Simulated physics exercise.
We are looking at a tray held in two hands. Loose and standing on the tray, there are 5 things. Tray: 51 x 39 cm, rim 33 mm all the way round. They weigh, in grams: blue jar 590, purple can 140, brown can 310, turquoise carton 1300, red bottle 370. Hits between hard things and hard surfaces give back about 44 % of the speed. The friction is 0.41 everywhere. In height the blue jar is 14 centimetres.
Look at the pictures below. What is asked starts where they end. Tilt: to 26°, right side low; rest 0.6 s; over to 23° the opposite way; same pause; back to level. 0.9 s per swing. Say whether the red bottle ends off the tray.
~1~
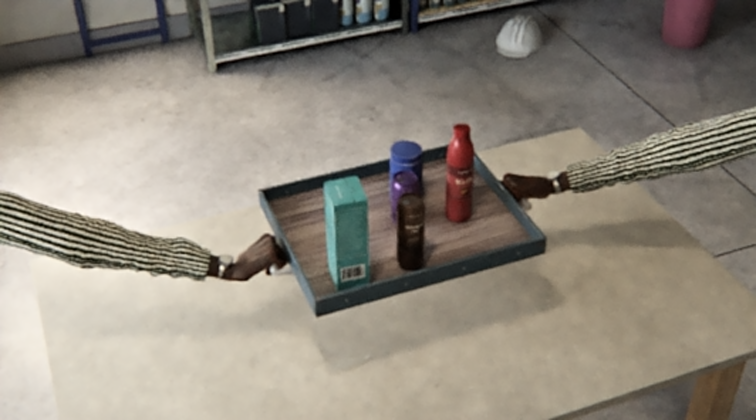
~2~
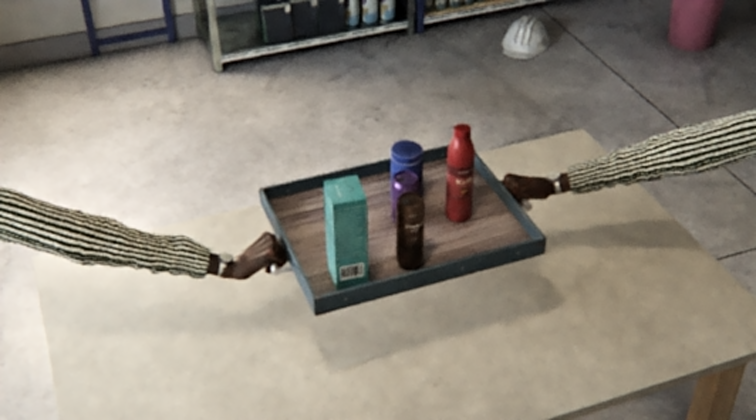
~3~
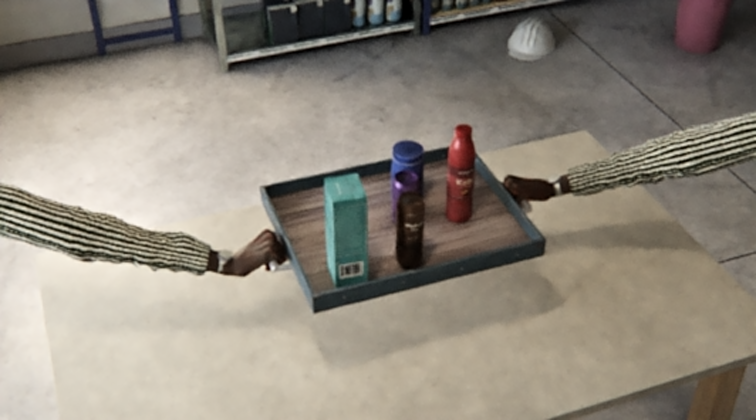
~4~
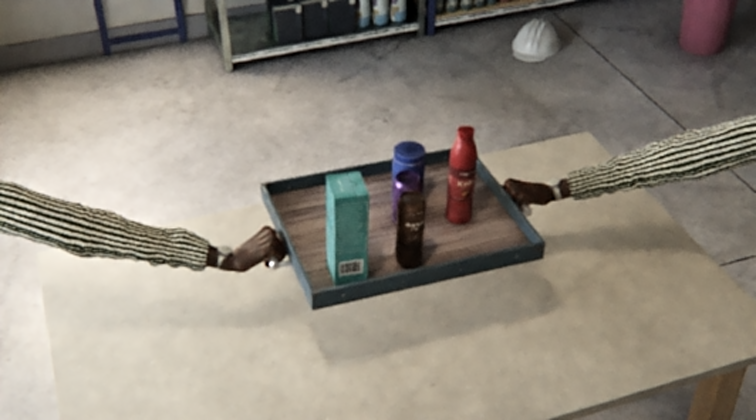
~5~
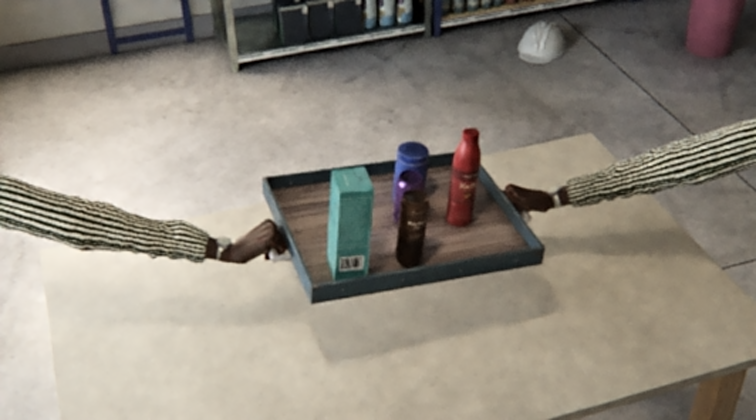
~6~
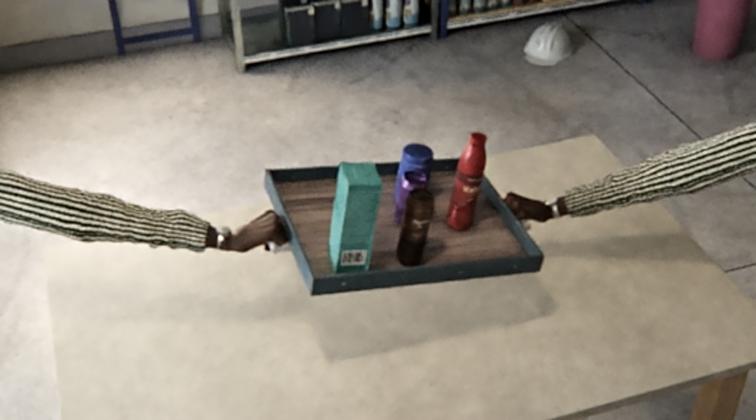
Red bottle: Off.
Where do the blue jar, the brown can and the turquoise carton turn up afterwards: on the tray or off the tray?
At the end the blue jar remains on its base, the brown can remains on its base and the turquoise carton leaves its base.
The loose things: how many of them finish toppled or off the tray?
In all, 5.
Then, 0.70 s past the last view, tray tilted 26°, right edge down; red bottle now off the tray; brown can on its side; turquoise carton on its side.
Then, 1.40 s past the last view, tray tilted 17°, right edge down; purple can and turquoise carton now off the tray; brown can on its side; blue jar tipped 32° against what carries it.
Then, 1.90 s past the last view, tray tilted 21°, left edge down; brown can on its side; blue jar tipped 58° against what carries it.
Then, 3.10 s past the last view, tray tilted 10°, left edge down; blue jar on its side; brown can on its side.
Finally, off the tray, purple can, turquoise carton and red bottle; on their side or leaning hard on the tray, blue jar and brown can. Final places as that camera would see them, red bottle near (584, 249).
